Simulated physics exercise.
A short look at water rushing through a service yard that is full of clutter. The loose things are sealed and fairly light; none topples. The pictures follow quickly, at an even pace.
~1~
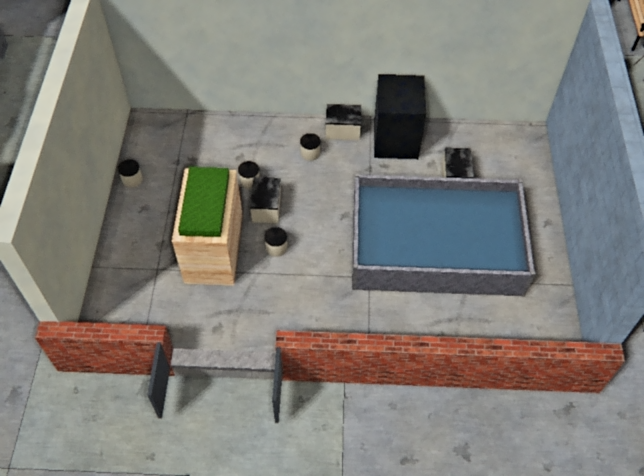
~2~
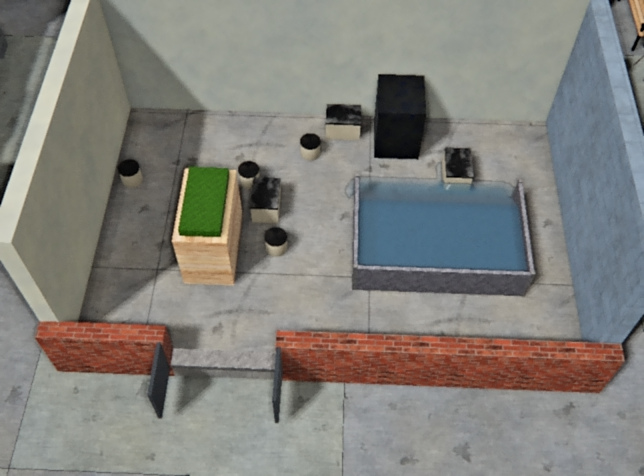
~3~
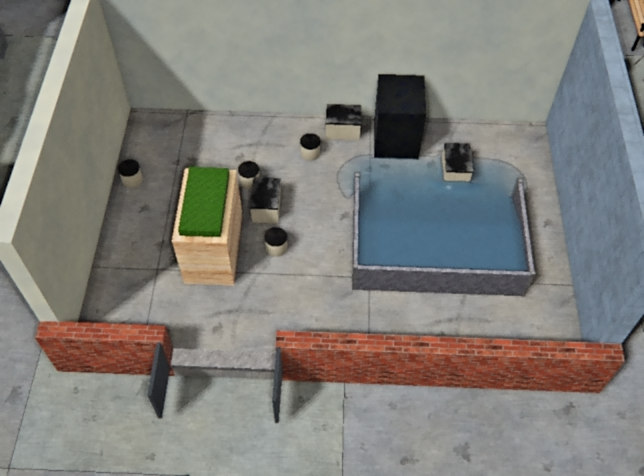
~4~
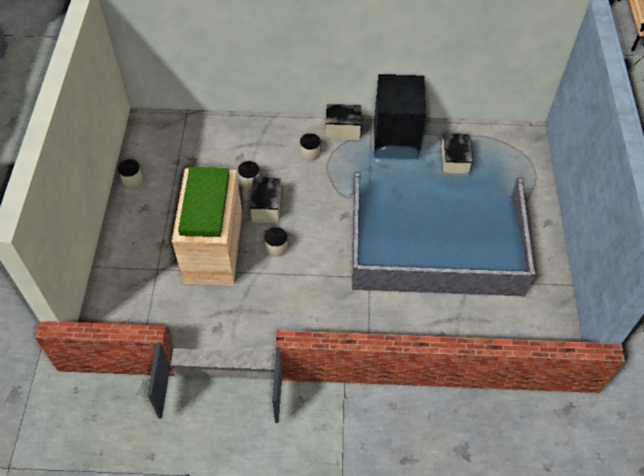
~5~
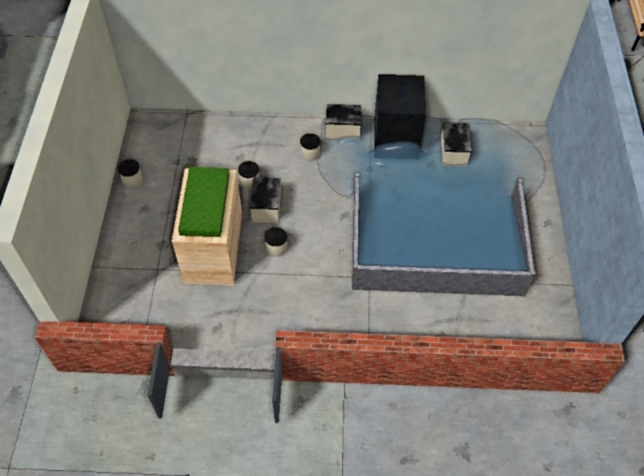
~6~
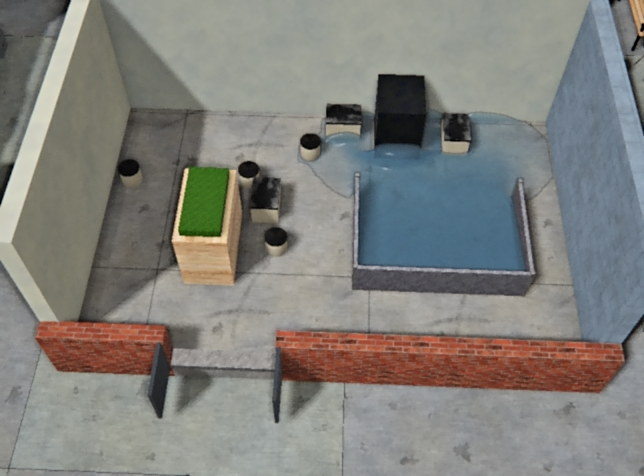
A walled concrete yard, seen from high above by a still camera, has a pale wall at left, a bluish wall at right and a low red brick wall with a gap in front. A blue pool stands at right, below a black block and dark-topped chests, with a green-topped wooden box and small stools at left. Water pours over the pool's back edge and spreads around the block, shifting one chest slightly backward.
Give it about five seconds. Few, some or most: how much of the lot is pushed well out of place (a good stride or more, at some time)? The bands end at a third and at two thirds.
Share: Two thirds or above.
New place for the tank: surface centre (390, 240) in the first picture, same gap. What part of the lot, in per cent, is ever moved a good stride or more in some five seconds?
Some 70 per cent.
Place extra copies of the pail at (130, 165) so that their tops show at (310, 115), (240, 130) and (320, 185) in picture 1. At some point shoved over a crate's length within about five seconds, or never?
In turn: Moved that far, that far or more, not that far.
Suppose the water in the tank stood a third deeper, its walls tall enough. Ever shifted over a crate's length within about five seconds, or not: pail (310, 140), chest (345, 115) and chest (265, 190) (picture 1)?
In turn: Pushed that far, shifted that much, never so far.
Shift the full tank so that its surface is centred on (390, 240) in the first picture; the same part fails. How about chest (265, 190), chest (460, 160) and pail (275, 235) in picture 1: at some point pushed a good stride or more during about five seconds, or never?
As listed: Less than that, swept aside, short of that.
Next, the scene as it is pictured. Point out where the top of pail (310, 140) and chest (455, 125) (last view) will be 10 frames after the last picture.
Roughly at (209, 157) and (497, 116).
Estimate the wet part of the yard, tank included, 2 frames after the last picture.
Close to 30 %.
A moment on, 1 of 7 are well off their spots; 1 afloat.
Next, 2 of 7 are well off their spots; 2 afloat.
Later, 5 of 7 are well off their spots; 3 afloat.
In the end, 5 of 7 are well off their spots, and 5 have been at some point; 1 afloat.
